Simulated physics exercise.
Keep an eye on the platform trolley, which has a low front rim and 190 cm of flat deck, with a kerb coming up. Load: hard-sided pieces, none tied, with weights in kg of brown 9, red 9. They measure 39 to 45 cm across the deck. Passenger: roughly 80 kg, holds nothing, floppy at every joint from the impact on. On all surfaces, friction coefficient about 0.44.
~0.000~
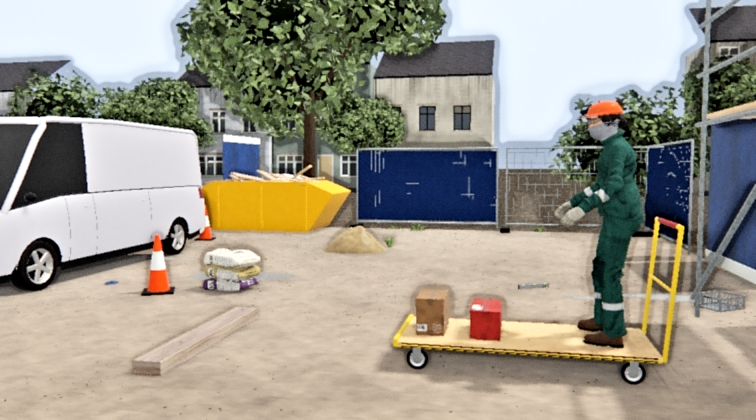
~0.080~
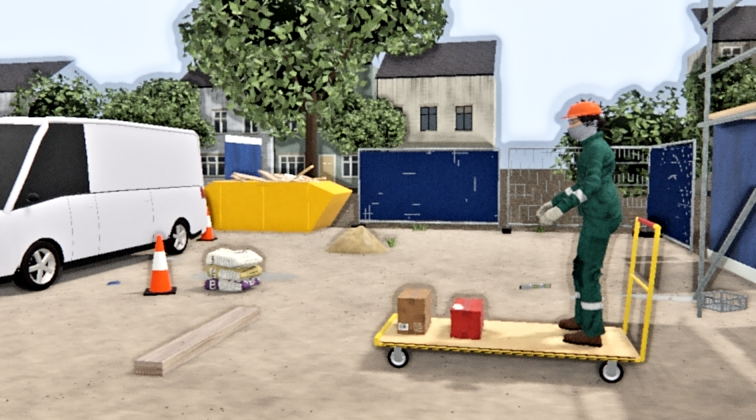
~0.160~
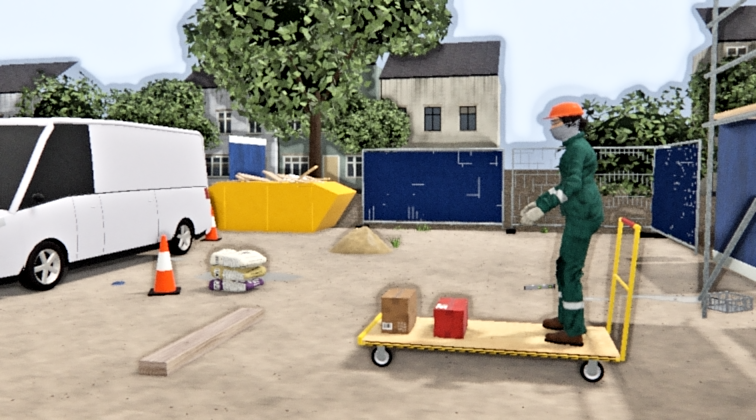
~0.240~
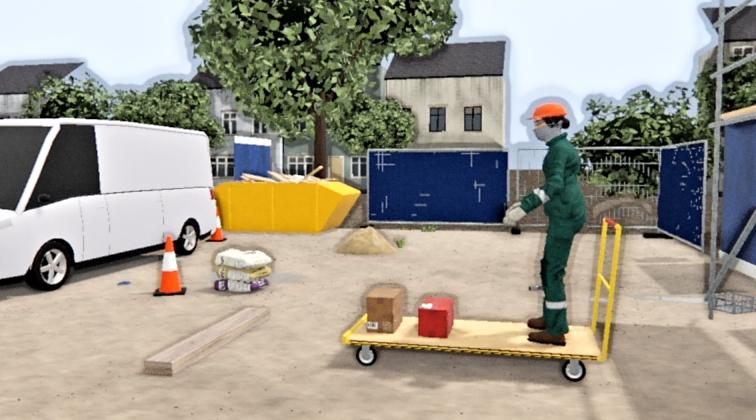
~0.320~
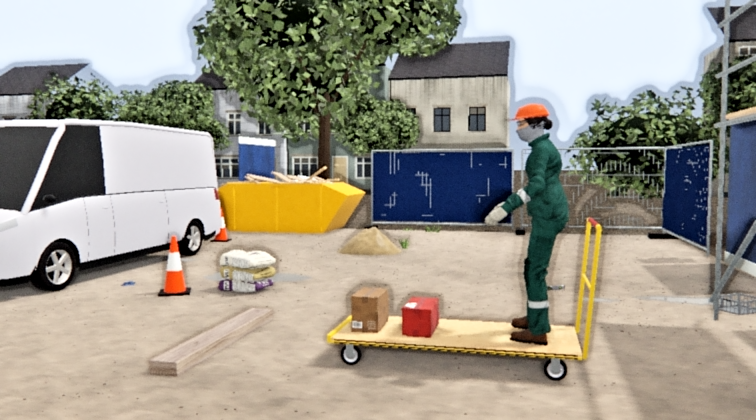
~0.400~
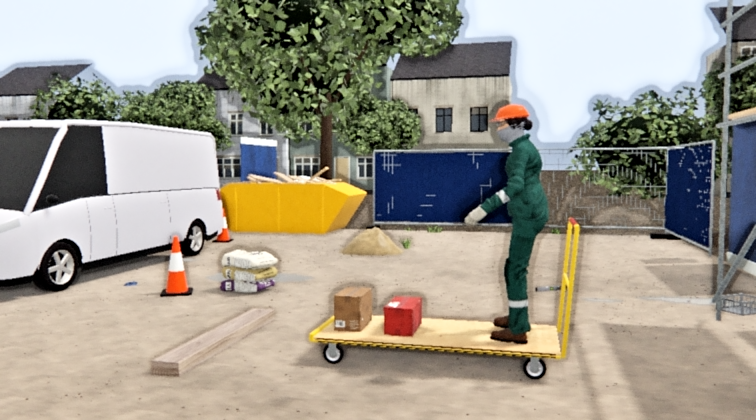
Building yard with parked white van, a worker in green overalls and orange helmet riding leftward standing on a yellow platform trolley carrying two boxes.
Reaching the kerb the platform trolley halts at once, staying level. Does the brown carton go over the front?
Yes - over the edge.
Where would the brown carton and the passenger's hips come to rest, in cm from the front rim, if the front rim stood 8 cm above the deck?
Then the brown one stops 10 cm short of the rim and the hips 60 cm short of it.
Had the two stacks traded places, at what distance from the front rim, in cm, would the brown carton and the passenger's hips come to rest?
In that case the brown one ends 20 cm behind the front rim and the hips 50 cm behind it.
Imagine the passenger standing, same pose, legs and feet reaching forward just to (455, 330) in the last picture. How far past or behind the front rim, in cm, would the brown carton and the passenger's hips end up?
The brown item goes over by 50 cm, but the hips stay 20 cm behind the front rim.
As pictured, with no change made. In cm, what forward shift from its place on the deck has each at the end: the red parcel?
Red 50.
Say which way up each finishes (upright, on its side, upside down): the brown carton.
At rest: Brown upside down.
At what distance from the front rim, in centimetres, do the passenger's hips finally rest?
Roughly 50 cm behind the rim.
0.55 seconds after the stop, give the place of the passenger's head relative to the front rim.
20 cm behind it.
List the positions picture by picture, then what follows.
In the first picture, brown carton (433, 312), hips (621, 216), rim corner (395, 342); 0 cm covered, 177 to go.
In the second picture, brown carton (415, 311), hips (600, 215), rim corner (376, 341); 16 cm covered, 161 to go.
In the third picture, brown carton (399, 311), hips (582, 216), rim corner (360, 340); 33 cm covered, 145 to go.
In the fourth picture, brown carton (385, 310), hips (566, 216), rim corner (344, 339); 49 cm covered, 128 to go.
In the fifth picture, brown carton (370, 309), hips (548, 216), rim corner (329, 338); 66 cm covered, 112 to go.
In the sixth picture, brown carton (354, 309), hips (529, 216), rim corner (311, 337); 82 cm covered, 95 to go. Speed about 2.0 m/s.
Impact comes at 0.87 s.
After 1.42 s the brown carton is 22 cm past the rim, tilted 140°, near (203, 316) in the last picture's view.
After 1.87 s the brown carton is 43 cm past the rim, tilted 180°, near (182, 324) in the last picture's view.
When all is still (4.3 s), past the rim, brown carton; behind it, red parcel and the passenger's hips.
